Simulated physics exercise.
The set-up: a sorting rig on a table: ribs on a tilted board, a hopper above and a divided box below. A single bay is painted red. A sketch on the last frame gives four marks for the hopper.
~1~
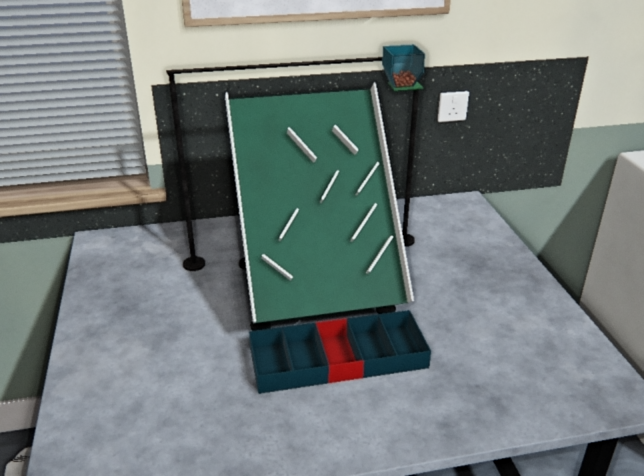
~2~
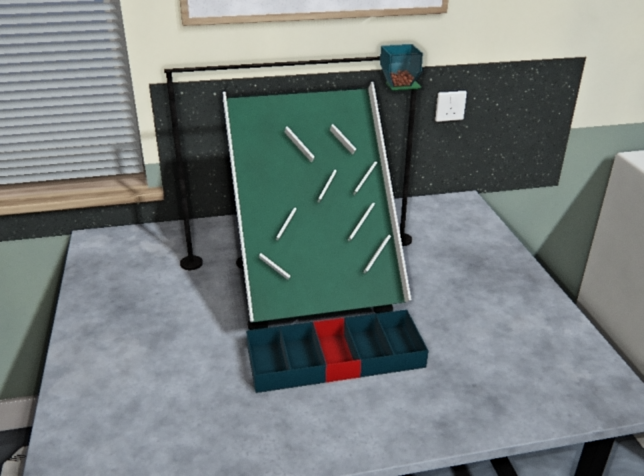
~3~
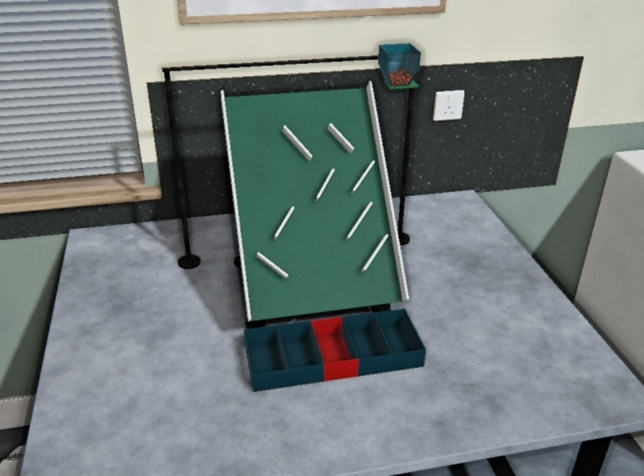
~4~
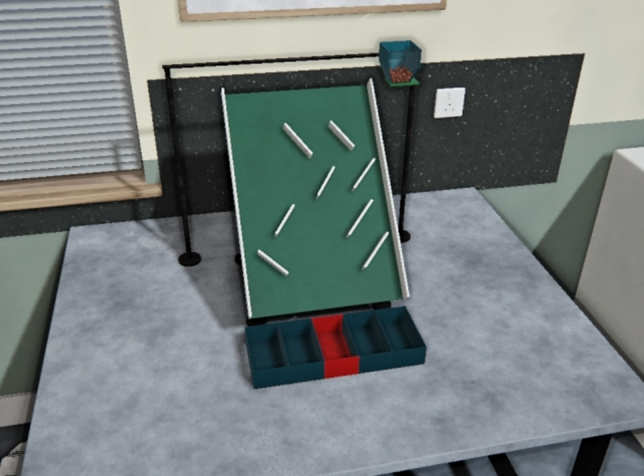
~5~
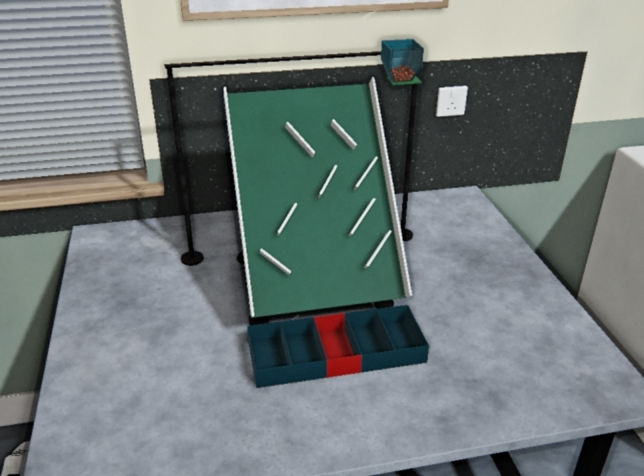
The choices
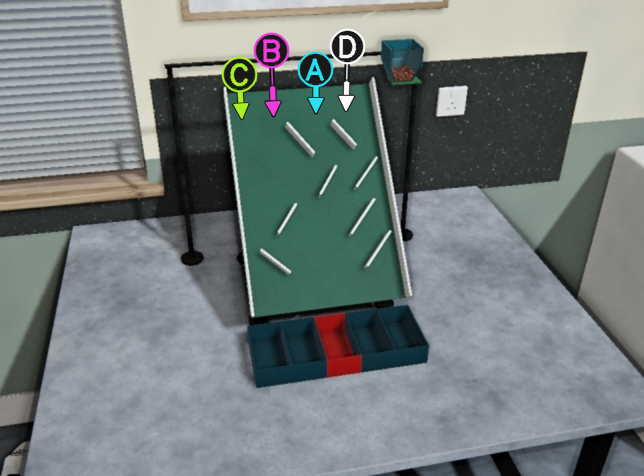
A tilted green board with pale ribs standing still above a divided blue box with one red bay, the view shifting slightly.
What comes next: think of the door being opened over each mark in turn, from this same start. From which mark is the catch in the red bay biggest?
Take D.
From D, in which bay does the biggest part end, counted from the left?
It is the third one.
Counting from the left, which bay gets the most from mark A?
The second from the left.
On the marked copy, mark A meets the board at (315, 107); mark B meets the board at (273, 110); mark C meets the board at (241, 113); mark D meets the board at (346, 105).
For mark A, a small part in the red bay, most in other bays, a small part outside the box.
For mark B, about half in the red bay, about half in other bays, a stray few outside the box.
For mark C, about a third in the red bay, about half in other bays, a small part outside the box.
For mark D, about two thirds in the red bay, about a quarter in other bays, a stray few held on the board, a small part outside the box.
